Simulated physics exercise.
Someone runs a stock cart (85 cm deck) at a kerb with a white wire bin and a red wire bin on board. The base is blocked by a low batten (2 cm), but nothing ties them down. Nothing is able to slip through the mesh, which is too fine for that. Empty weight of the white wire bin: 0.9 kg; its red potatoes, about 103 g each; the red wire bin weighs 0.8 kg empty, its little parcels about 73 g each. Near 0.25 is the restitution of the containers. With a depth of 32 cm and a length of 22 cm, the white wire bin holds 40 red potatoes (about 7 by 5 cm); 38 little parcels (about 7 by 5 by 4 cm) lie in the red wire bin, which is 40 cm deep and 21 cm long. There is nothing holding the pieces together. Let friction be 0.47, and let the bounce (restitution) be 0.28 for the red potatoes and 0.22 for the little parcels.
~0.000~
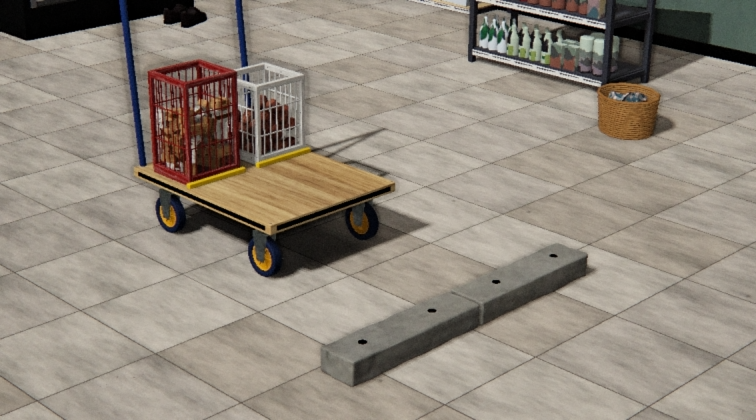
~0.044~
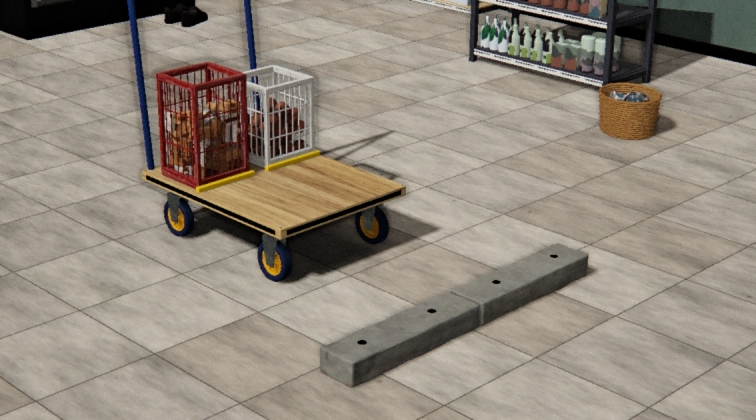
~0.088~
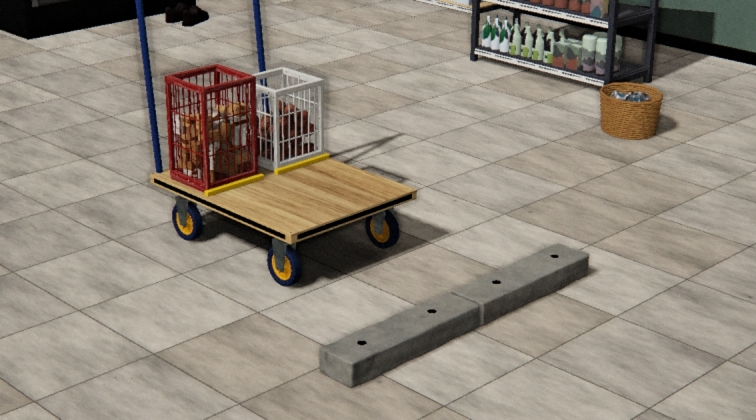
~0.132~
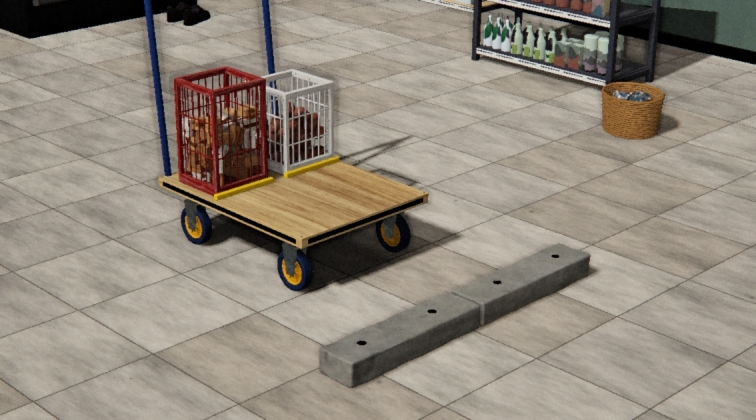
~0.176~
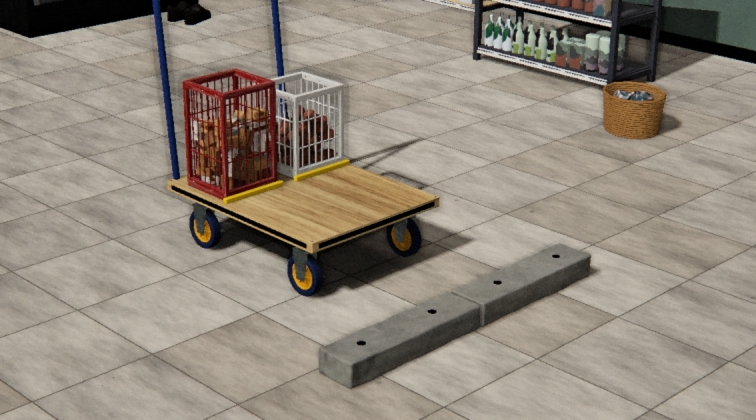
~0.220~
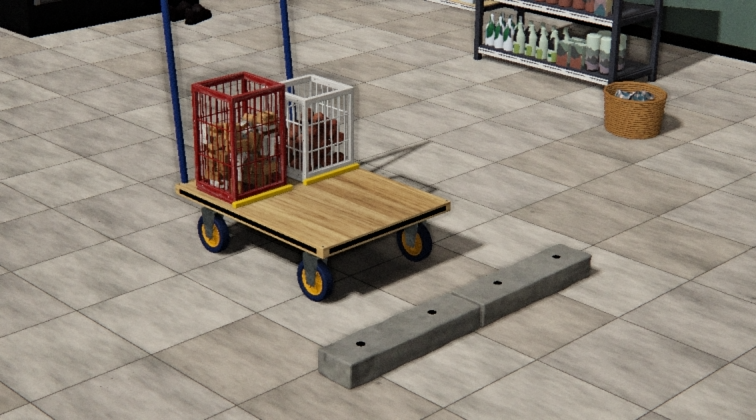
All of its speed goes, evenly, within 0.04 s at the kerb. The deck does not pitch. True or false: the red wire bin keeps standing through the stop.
True.
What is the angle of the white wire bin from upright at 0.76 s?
I'd put the lean near 0°.
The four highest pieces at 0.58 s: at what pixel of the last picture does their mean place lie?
I'd put it somewhere around (316, 149).
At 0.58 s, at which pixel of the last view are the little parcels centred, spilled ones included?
I'd put it close to (307, 172).
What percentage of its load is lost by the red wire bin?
0 %.
After 0.46 s, it starts to lose speed.
After 0.58 s, the white wire bin leans 7° with 0 of 40 out and the red wire bin leans 14° with 0 of 38 out.
After 0.76 s, the white wire bin is upright with 0 of 40 out and the red wire bin leans 16° with 0 of 38 out.
When it is over (at 1.00 s), the white wire bin is upright with 0 of 40 out and the red wire bin is upright with 0 of 38 out. Greatest lean of the red wire bin, 18°.
